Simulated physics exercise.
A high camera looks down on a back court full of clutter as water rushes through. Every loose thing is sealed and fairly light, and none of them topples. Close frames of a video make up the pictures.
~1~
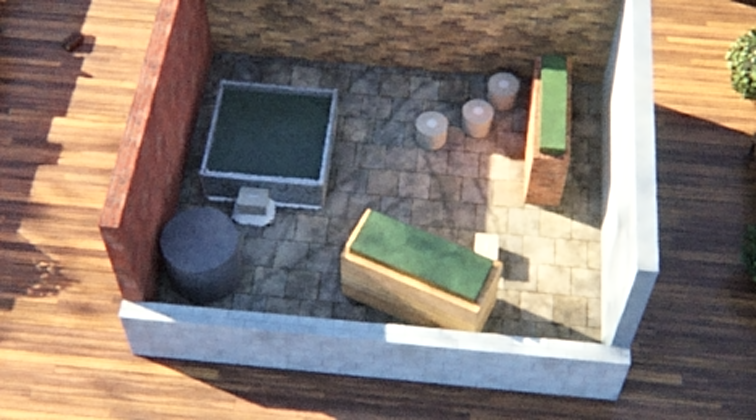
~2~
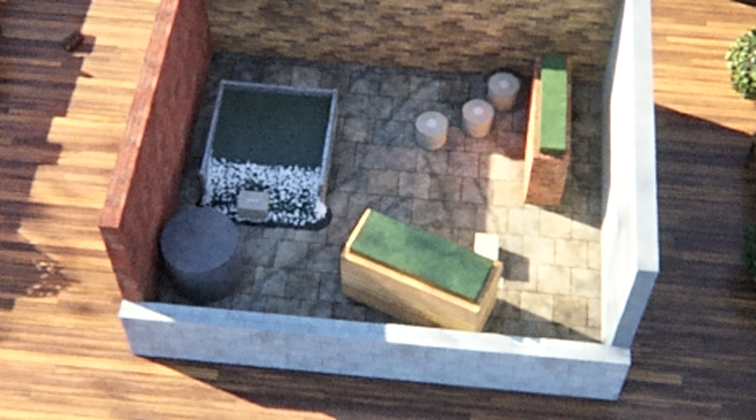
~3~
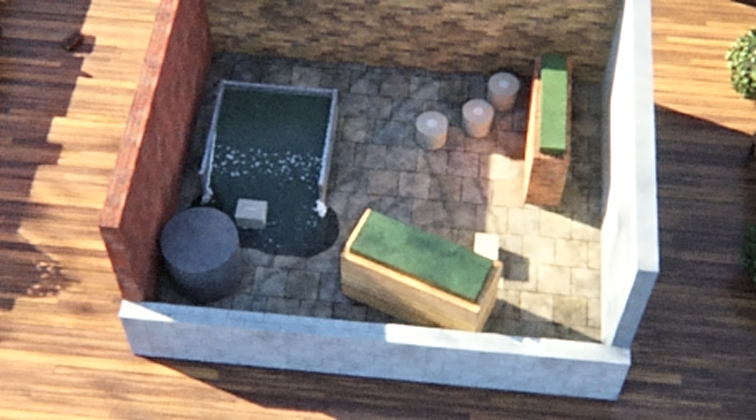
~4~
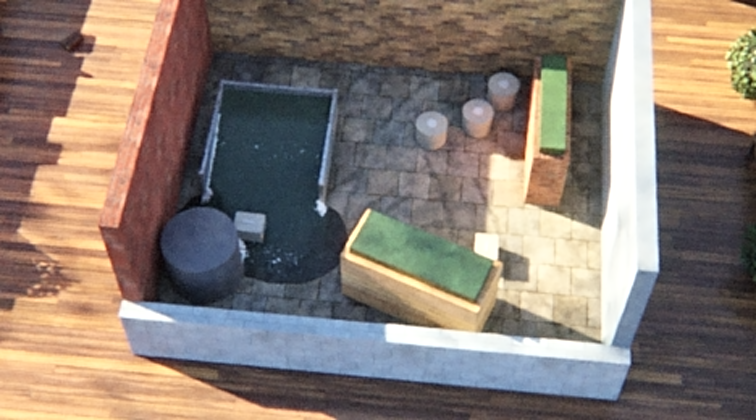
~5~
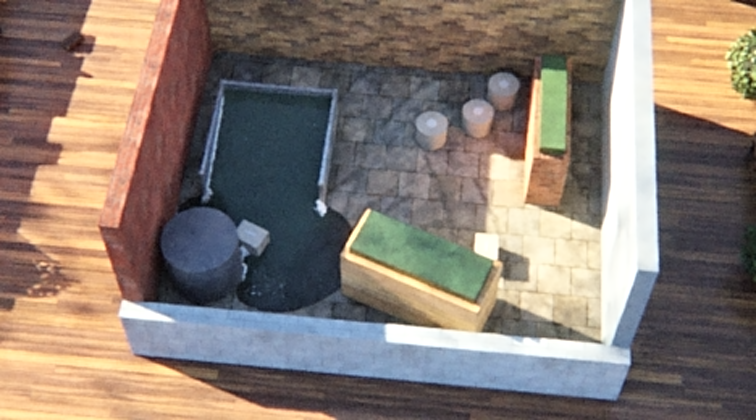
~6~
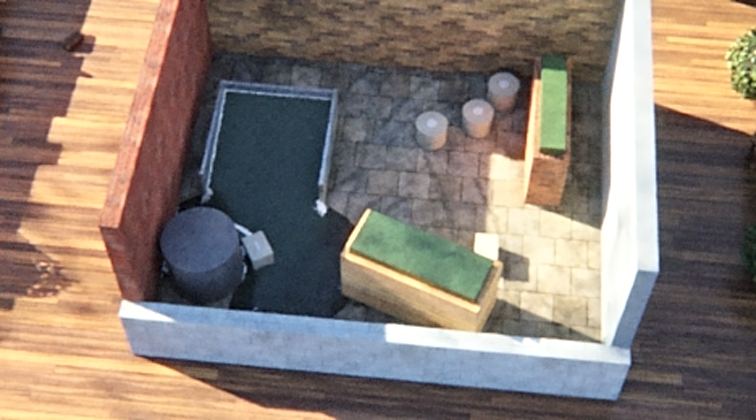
Dark water bursts from the front of a low rectangular tank at the left of a paved, walled court, seen from high above by a still camera. A small pale grey tote sits before it, near a dark round drum, with green-topped boxes and three pale cylinders to the right. White froth breaks out and thins as the water spreads nearer, and the tote floats a short way forward, turning beside the drum.
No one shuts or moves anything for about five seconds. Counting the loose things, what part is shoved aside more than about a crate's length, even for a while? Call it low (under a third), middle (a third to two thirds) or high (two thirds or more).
Low.
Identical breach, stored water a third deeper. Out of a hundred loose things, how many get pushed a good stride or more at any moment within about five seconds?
20 in a hundred, or close to it.
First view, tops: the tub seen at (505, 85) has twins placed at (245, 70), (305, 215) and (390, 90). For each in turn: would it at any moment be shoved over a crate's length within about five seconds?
First remains in place, second driven off, third remains in place.
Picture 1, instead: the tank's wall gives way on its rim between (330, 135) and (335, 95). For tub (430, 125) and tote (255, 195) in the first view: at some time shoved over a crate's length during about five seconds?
Travelled at least that, then travelled less.
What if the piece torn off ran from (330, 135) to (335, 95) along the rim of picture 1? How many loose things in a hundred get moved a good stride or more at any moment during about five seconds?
Roughly 80 %.
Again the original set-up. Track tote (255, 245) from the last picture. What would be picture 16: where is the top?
Near (327, 314).
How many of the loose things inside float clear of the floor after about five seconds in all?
The figure is 1.
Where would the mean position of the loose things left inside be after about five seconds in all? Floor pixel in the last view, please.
The average lies close to (458, 186).
A moment on, 1 of 5 are well off their spots; 1 afloat.
Next, 1 of 5 are well off their spots; 1 afloat.
Later, 1 of 5 are well off their spots; 1 afloat.
In the end, 1 of 5 are well off their spots, and 1 have been at some point; 1 afloat.
